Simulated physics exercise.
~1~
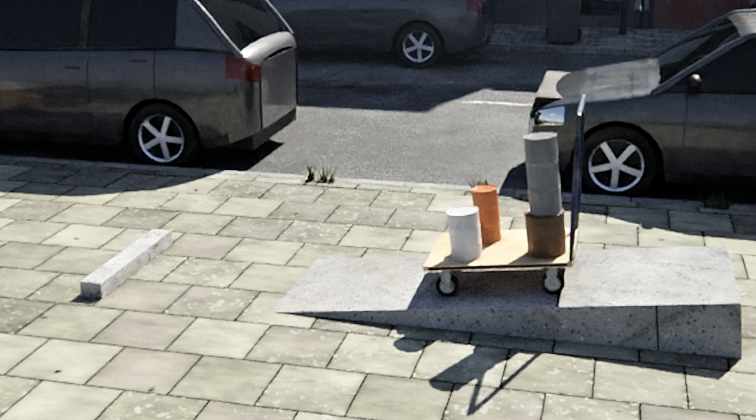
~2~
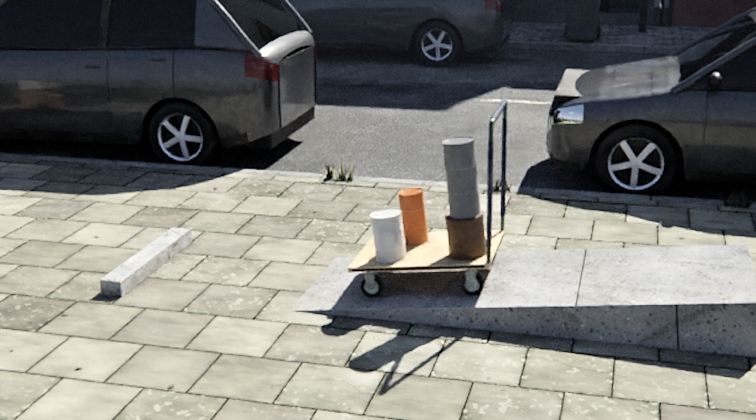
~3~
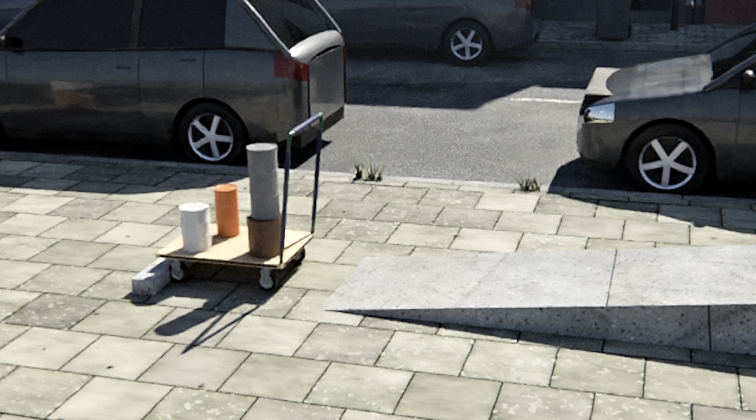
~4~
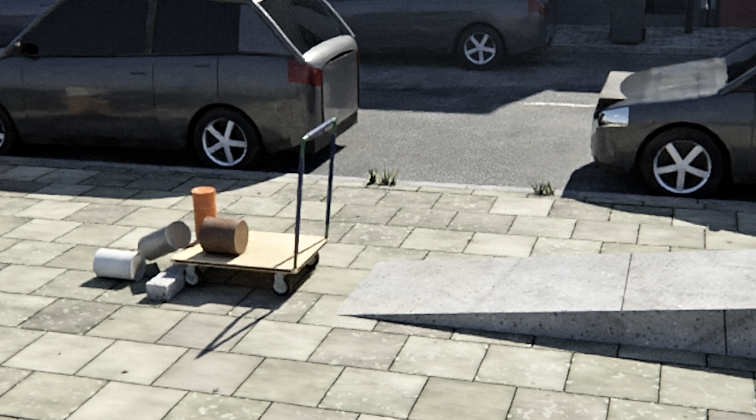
A flat trolley carrying white, orange, brown and grey cylinders rolls left down a ramp and across paving to a low kerb, where it stops; the white and grey ones end up toppled off it, the brown lies on the deck, and the orange stays upright.
